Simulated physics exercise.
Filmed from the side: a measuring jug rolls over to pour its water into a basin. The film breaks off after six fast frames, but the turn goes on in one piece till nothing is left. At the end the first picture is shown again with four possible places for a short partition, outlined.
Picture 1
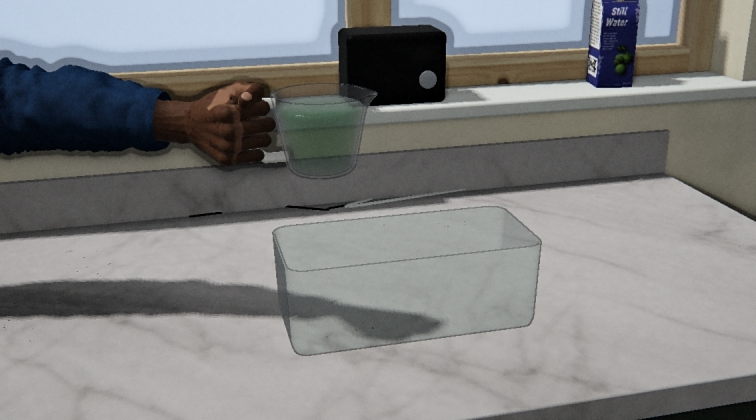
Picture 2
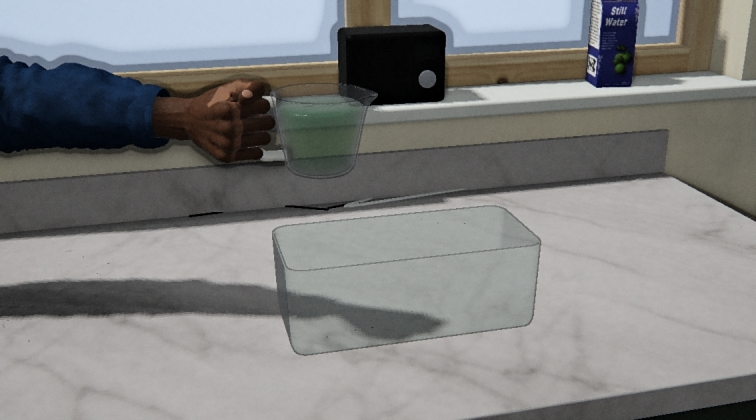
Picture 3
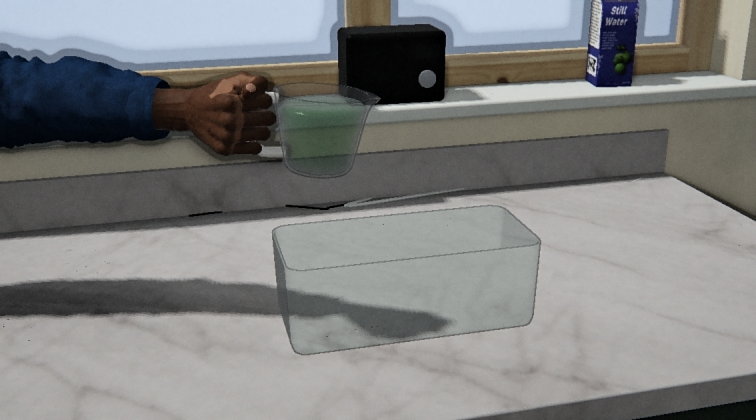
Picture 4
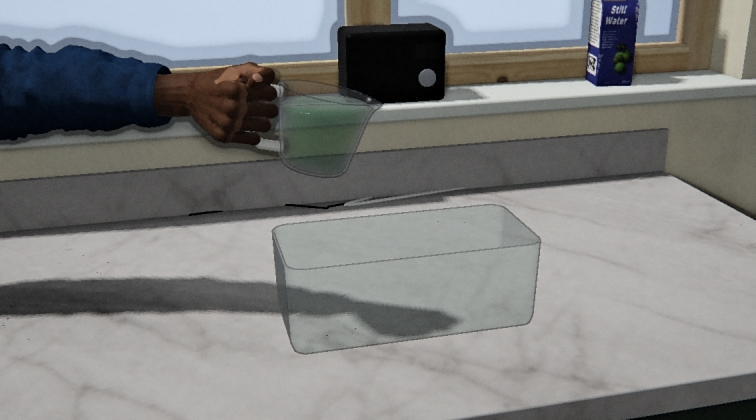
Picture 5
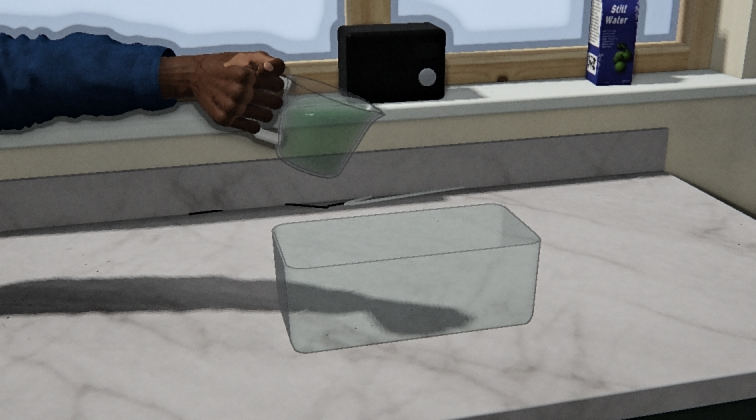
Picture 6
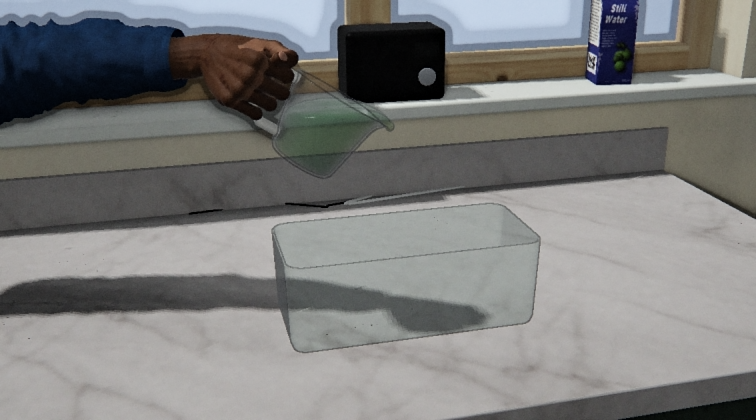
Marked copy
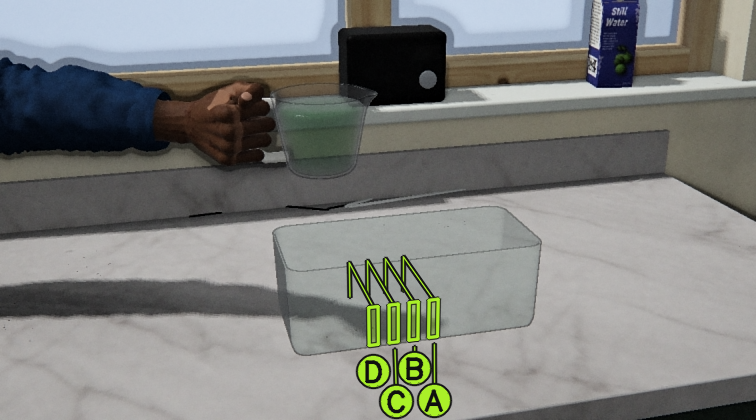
A hand holds a clear jug of green liquid and gradually tilts it rightward above a basin.
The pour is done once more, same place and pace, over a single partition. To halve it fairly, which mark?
Position A does it best.
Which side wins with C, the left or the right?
The right side.
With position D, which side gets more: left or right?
More ends on the right.
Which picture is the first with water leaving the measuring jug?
In picture 6.
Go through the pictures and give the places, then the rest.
The first frame shows upright, lip at (375, 93); basin from (292, 354) to (532, 322); nothing has left yet.
The second frame shows upright, lip at (376, 94); nothing has left yet.
The third frame shows tipped about 6°, lip at (378, 97); nothing has left yet.
The fourth frame shows tipped about 13°, lip at (381, 104); nothing has left yet.
The fifth frame shows tipped about 22°, lip at (384, 113); nothing has left yet.
The sixth frame shows tipped about 33°, lip at (385, 125); water is over the lip, down to (389, 128).
In lime, A at (434, 344); B at (414, 346); C at (394, 349); D at (374, 352).
If A is chosen, about 51 % ends left of the wall and 47 % right of it.
If B is chosen, about 21 % ends left of the wall and 77 % right of it.
If C is chosen, about 8 % ends left of the wall and 91 % right of it.
If D is chosen, about 3 % ends left of the wall and 96 % right of it.
